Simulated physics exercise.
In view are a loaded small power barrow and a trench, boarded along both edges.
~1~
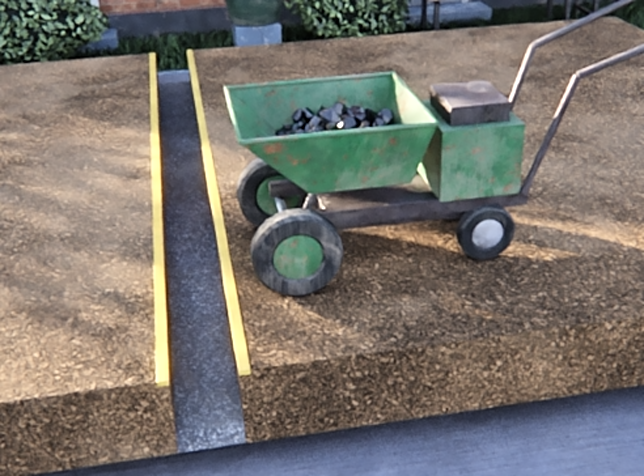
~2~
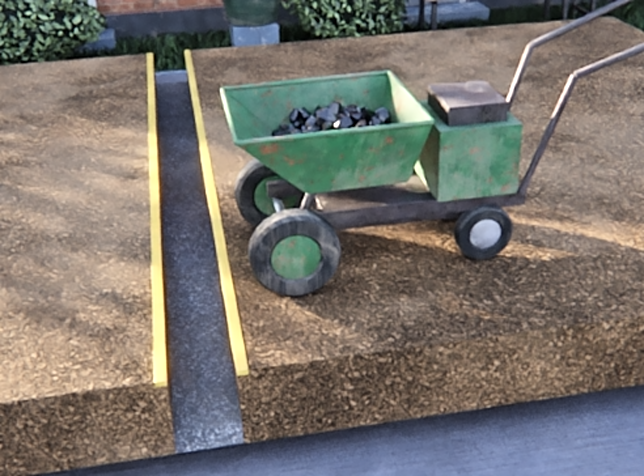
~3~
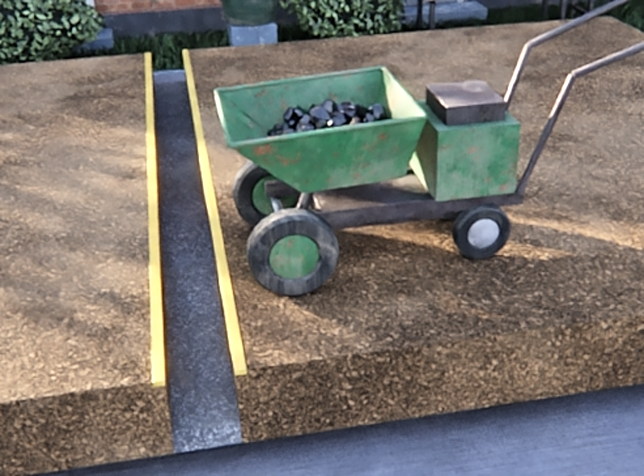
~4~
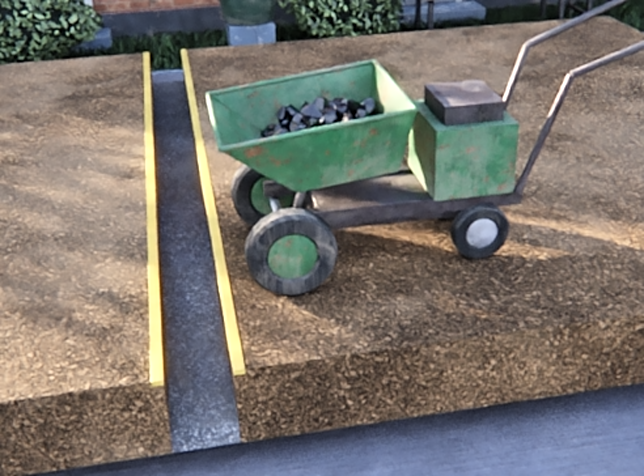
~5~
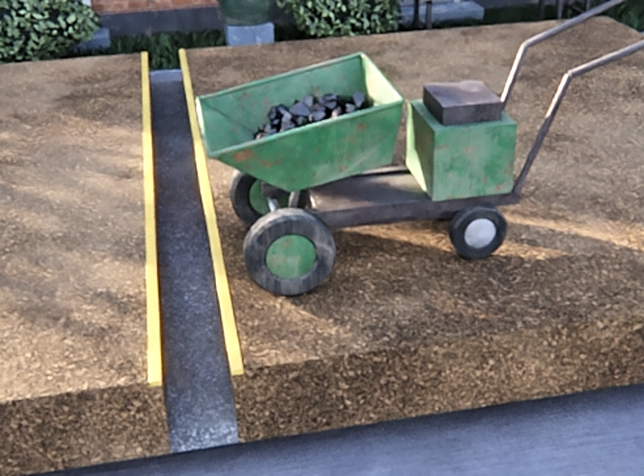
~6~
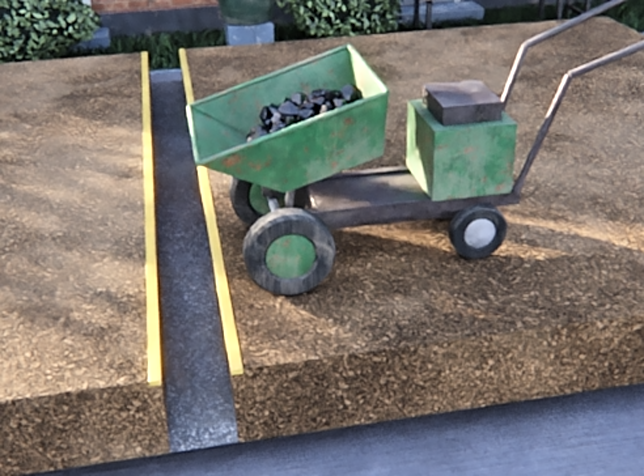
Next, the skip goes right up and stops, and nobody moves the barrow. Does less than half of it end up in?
Yes, under half goes in.
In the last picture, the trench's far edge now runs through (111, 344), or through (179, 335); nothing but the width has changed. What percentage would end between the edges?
I'd expect close to 80 in a hundred and then close to 0 in a hundred.
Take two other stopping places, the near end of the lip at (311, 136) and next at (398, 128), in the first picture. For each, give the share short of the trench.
First place: Around 0 per cent. Second place: Around 60 per cent.
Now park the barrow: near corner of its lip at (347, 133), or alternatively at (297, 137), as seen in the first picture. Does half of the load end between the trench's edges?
First the larger part, then more than half.
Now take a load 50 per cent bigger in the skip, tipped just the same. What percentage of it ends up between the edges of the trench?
I'd say close to 0 per cent of it.
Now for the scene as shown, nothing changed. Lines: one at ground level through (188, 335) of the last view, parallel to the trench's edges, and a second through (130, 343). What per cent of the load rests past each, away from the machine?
Estimate, first then second: 70 %, 60 %.
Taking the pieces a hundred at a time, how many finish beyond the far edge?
My estimate is close to 70 in a hundred.
Soon, skip tipped steeply; all in the skip.
A while on, skip tipped right over; about two thirds in the skip; about a third beyond it.
Towards the end, skip tipped right over; about a quarter in the skip; a stray few in or heaped over the trench; most beyond it.
Finally, skip tipped right over; about a quarter in the skip; a stray few in or heaped over the trench; about two thirds beyond it.
